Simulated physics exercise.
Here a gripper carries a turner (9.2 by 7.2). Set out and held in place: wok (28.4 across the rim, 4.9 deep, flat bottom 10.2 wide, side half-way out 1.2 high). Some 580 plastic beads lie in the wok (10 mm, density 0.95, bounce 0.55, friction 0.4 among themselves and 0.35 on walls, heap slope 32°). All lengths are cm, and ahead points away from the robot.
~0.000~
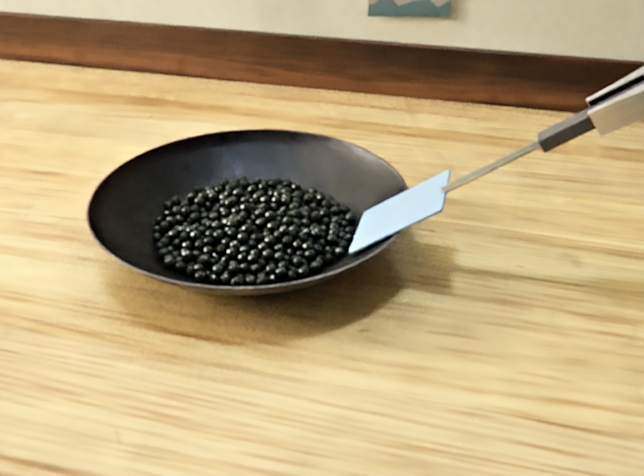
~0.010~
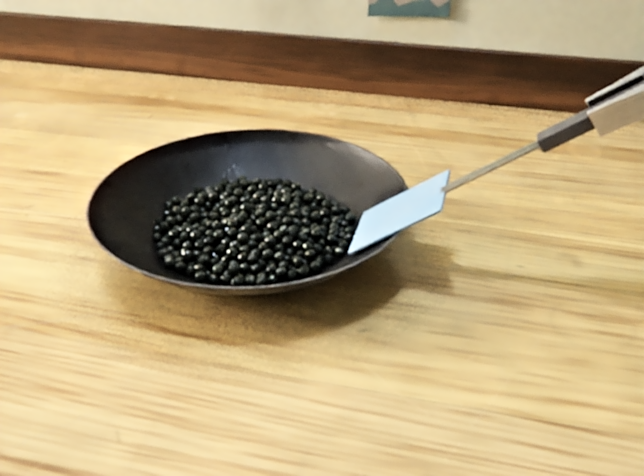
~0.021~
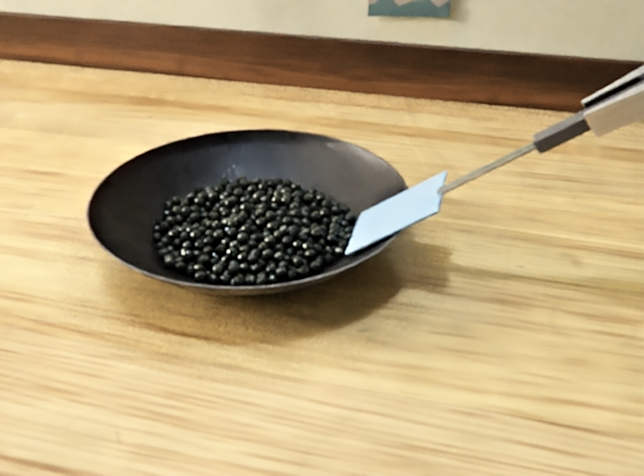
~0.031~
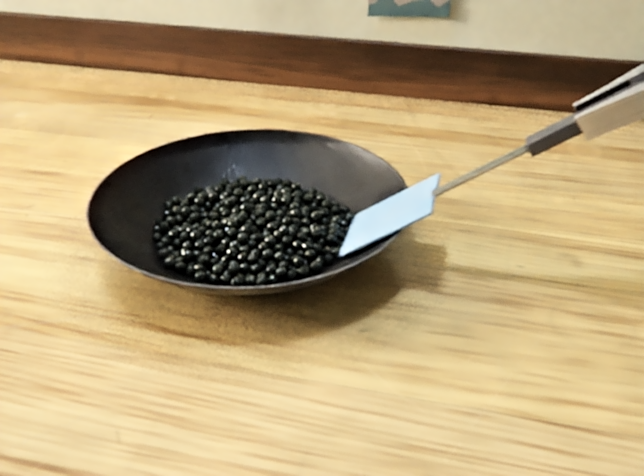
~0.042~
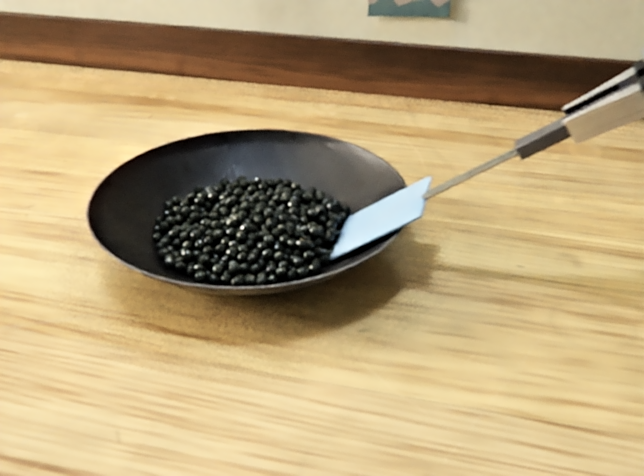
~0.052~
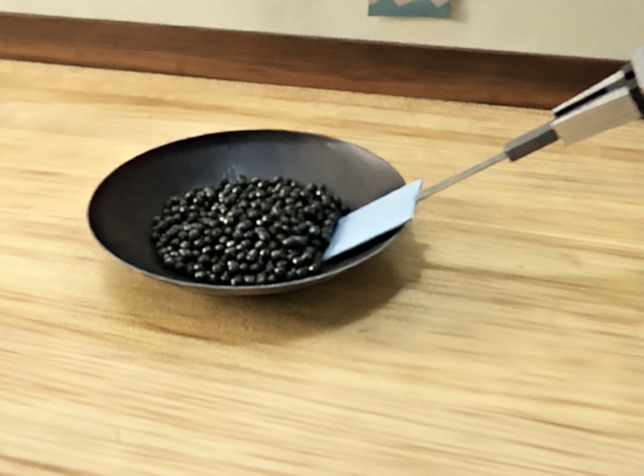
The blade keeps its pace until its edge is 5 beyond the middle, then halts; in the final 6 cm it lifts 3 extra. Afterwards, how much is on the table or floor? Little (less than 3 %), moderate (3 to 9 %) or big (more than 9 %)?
A little share, less than 3 %, ends on the table or floor.
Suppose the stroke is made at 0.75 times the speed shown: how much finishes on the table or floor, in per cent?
About 0 per cent.
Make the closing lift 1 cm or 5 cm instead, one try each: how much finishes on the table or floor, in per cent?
Some 0 and 0 per cent.
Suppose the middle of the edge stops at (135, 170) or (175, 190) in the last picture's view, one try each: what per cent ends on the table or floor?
Some 20 and 5 per cent.
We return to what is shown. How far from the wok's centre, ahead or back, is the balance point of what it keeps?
About 4.0 cm ahead.
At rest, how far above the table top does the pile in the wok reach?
Some 5.0 cm.
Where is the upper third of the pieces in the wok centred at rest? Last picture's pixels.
Near (175, 205).
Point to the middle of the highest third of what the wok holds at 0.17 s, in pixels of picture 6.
Near (214, 208).
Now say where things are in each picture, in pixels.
The turner top edge at (446, 189), sloping 36°; upper third of the load around (253, 221), from x 160 to 350, top at y 180; 578 in the wok, in the first frame.
The turner top edge at (446, 189), sloping 36°; upper third of the load around (253, 221), from x 160 to 350, top at y 180, in the second frame.
The turner top edge at (443, 191), sloping 36°; upper third of the load around (253, 221), from x 160 to 350, top at y 180, in the third frame.
The turner top edge at (436, 193), sloping 36°; upper third of the load around (253, 220), from x 160 to 350, top at y 180, in the fourth frame.
The turner top edge at (427, 196), sloping 36°; upper third of the load around (256, 219), from x 160 to 345, top at y 180, in the fifth frame.
The turner top edge at (417, 198), sloping 36°; upper third of the load around (256, 217), from x 155 to 345, top at y 180; 578 in the wok, in the sixth frame.
After 0.11 s, sloping 36°, highest piece 6 above the table; 578 in the wok.
After 0.17 s, sloping 36°, highest piece 5 above the table; 578 in the wok.
After 0.40 s, sloping 36°, highest piece 5 above the table; 578 in the wok.
After 1.45 s, sloping 36°, highest piece 5 above the table; 578 in the wok.
In the end, 578 in the wok. That is 0 % on the table or floor.
